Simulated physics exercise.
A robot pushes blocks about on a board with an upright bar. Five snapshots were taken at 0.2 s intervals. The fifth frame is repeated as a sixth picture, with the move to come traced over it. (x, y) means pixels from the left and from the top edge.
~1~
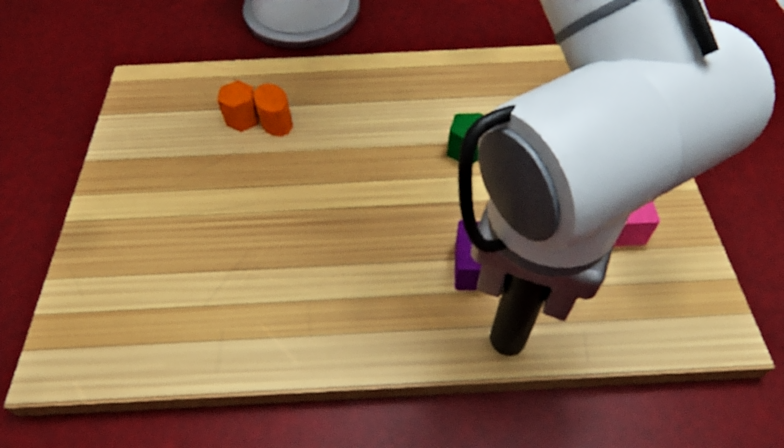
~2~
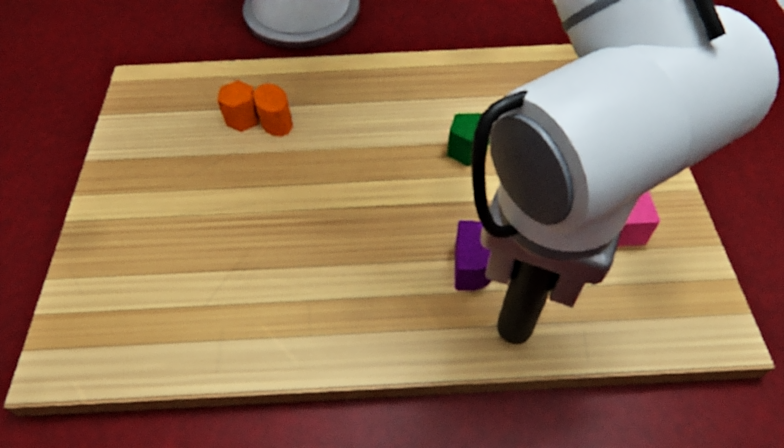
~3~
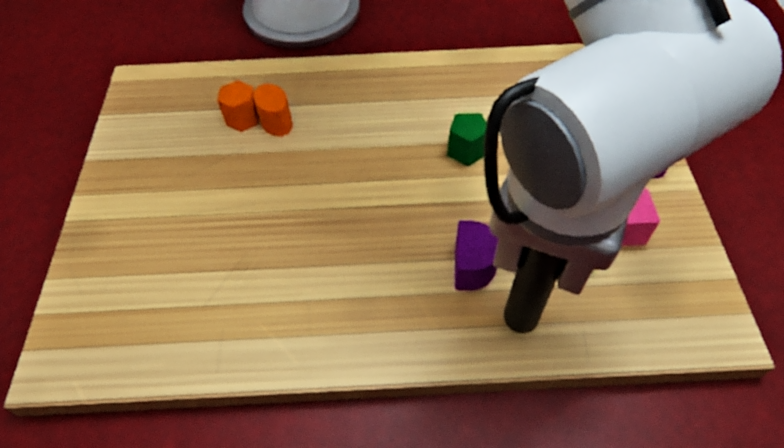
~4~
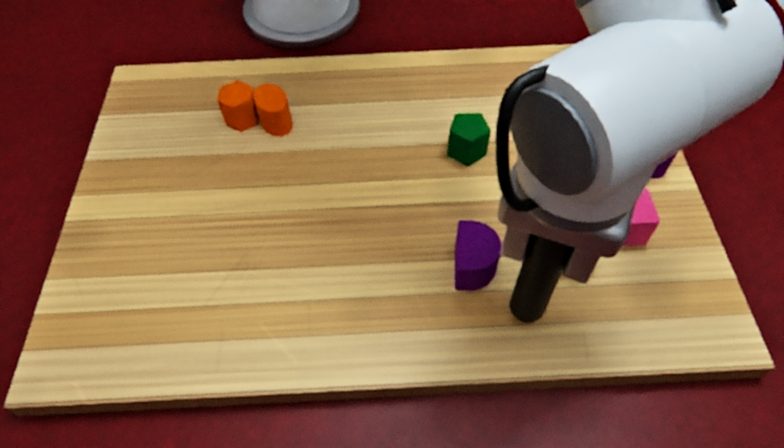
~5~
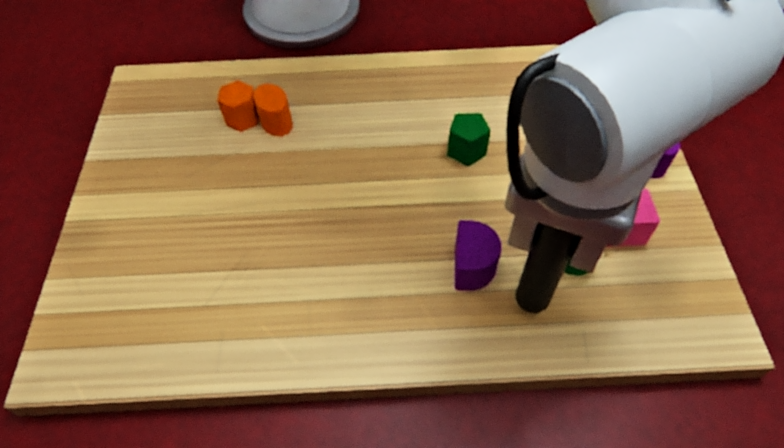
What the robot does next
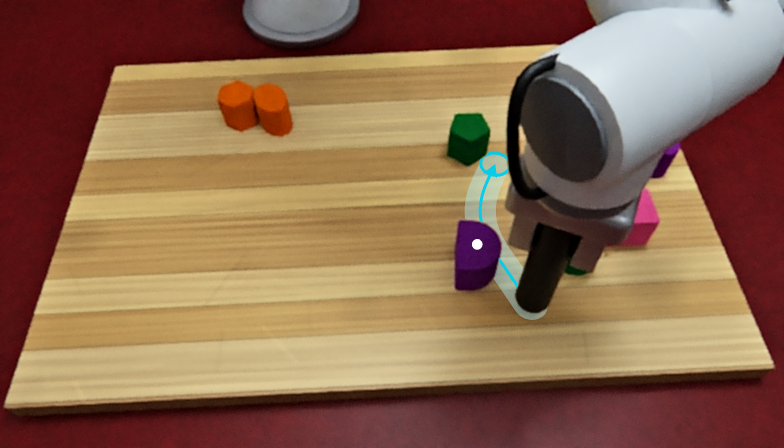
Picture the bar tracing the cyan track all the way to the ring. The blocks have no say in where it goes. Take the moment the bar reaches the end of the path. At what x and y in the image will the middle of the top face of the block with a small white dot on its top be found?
I predict (455, 231).
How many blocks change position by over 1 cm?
I'd put the number at one.
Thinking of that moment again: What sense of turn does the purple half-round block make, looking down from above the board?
Rotates counter-clockwise.
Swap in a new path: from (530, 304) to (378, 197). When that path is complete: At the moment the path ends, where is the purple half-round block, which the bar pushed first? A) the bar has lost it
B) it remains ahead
That would be B.
Path on the board, from (530, 304) over (496, 254) and (480, 206) to (495, 164); the dot is on the purple half-round block.
What follows on the original path. One third of the way, bar (497, 247); purple half-round block (459, 233), turned 40° anticlockwise.
Two thirds of the way, bar (482, 199); purple half-round block (455, 231), turned 50° anticlockwise.
At the end, bar (497, 156); green pentagonal block in place; purple half-round block (455, 231), turned 50° anticlockwise.
